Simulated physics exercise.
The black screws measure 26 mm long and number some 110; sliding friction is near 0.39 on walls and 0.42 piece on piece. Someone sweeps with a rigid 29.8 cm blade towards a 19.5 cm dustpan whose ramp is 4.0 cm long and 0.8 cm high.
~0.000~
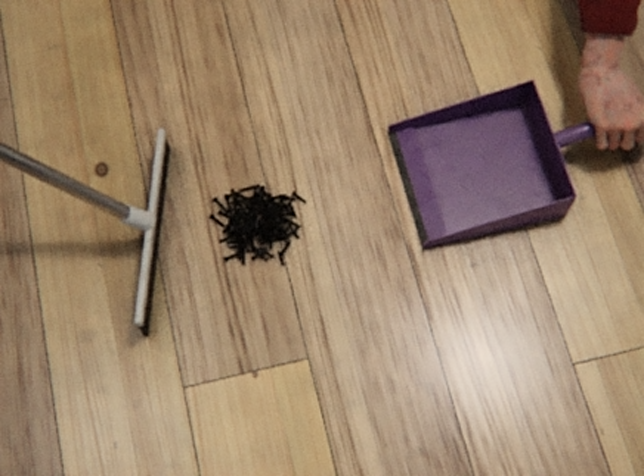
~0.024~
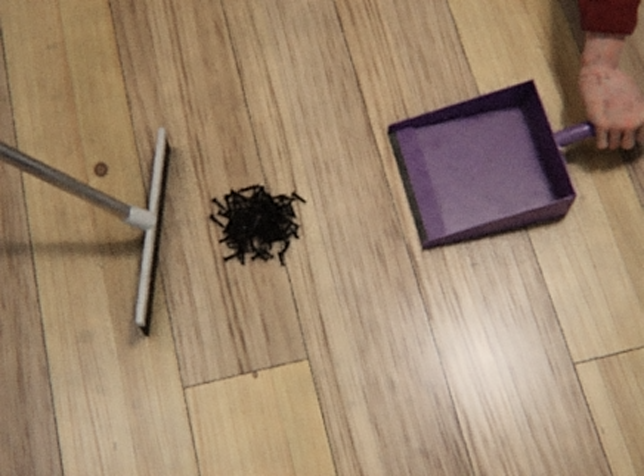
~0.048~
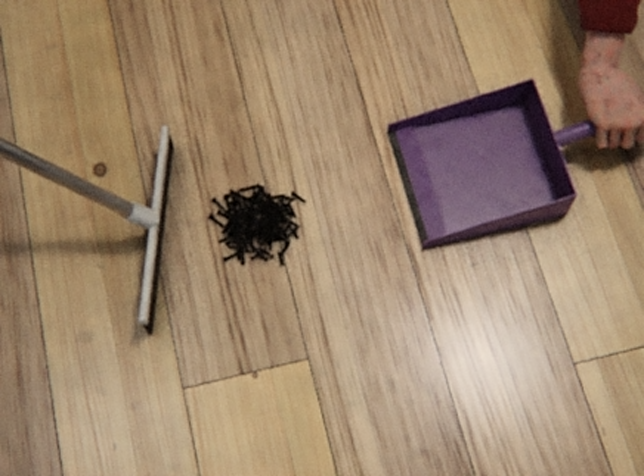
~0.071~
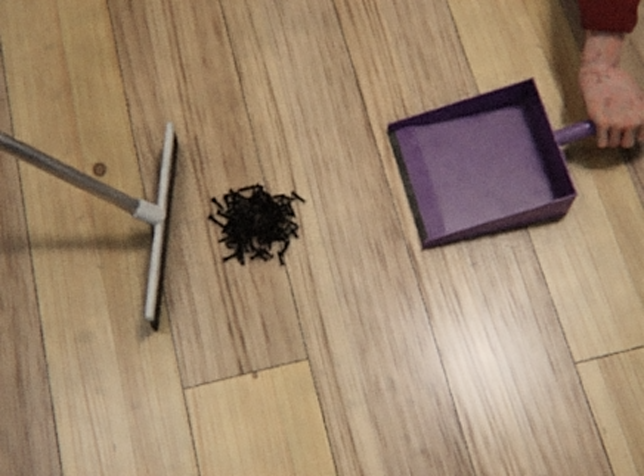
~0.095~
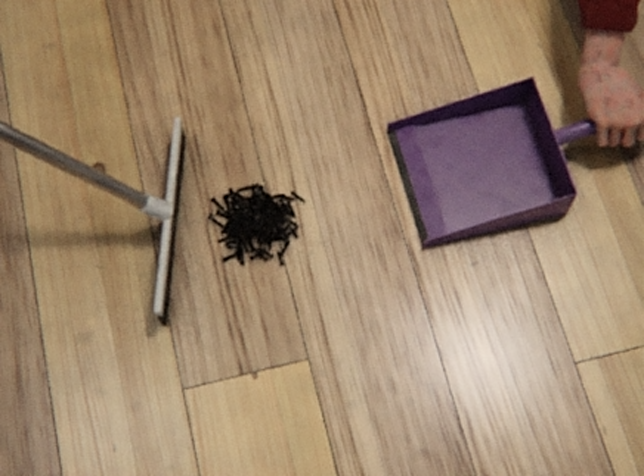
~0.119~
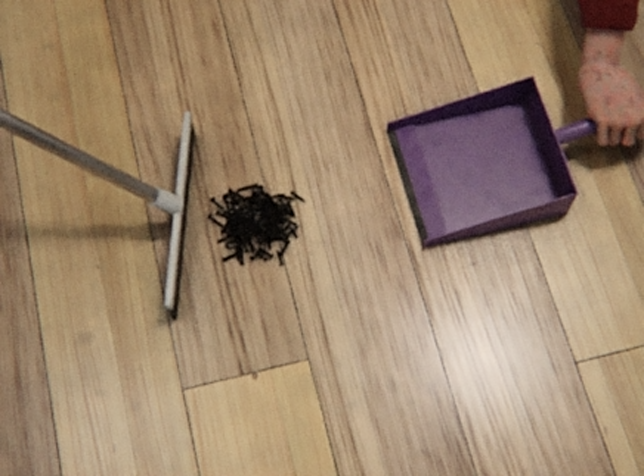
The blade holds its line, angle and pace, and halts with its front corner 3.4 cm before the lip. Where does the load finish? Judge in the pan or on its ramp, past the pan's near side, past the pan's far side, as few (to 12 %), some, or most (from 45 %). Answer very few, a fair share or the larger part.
Pan: Very few, near side: Very few, far side: Very few.
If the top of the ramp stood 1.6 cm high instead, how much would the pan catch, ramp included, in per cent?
In that case some 0 per cent.
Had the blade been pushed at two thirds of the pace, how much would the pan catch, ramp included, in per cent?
In that case some 0 per cent.
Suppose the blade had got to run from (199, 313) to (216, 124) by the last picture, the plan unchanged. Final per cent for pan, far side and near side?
Pan 50, far 0, near 20.
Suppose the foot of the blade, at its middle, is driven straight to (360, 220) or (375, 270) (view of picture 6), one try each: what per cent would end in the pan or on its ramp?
Some 15 and 15 per cent.
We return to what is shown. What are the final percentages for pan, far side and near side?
Pan 0; near side 5; far side 5.
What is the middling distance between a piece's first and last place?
Roughly 18 cm.
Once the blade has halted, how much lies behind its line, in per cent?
Roughly 5 per cent.
Then, at 0.31 s, middle of the blade 20 cm from the lip; 0 % over the lip, far side 0 %, near side 0 %.
After 0.44 s, middle of the blade 11 cm from the lip; 0 % over the lip, far side 0 %, near side 0 %.
After 0.69 s, middle of the blade 8 cm from the lip; 5 % over the lip, far side 5 %, near side 0 %.
By 1.5 s all is still; pan 0 %, near side 5 %, far side 5 %, in front of the lip or behind the blade 90 %.
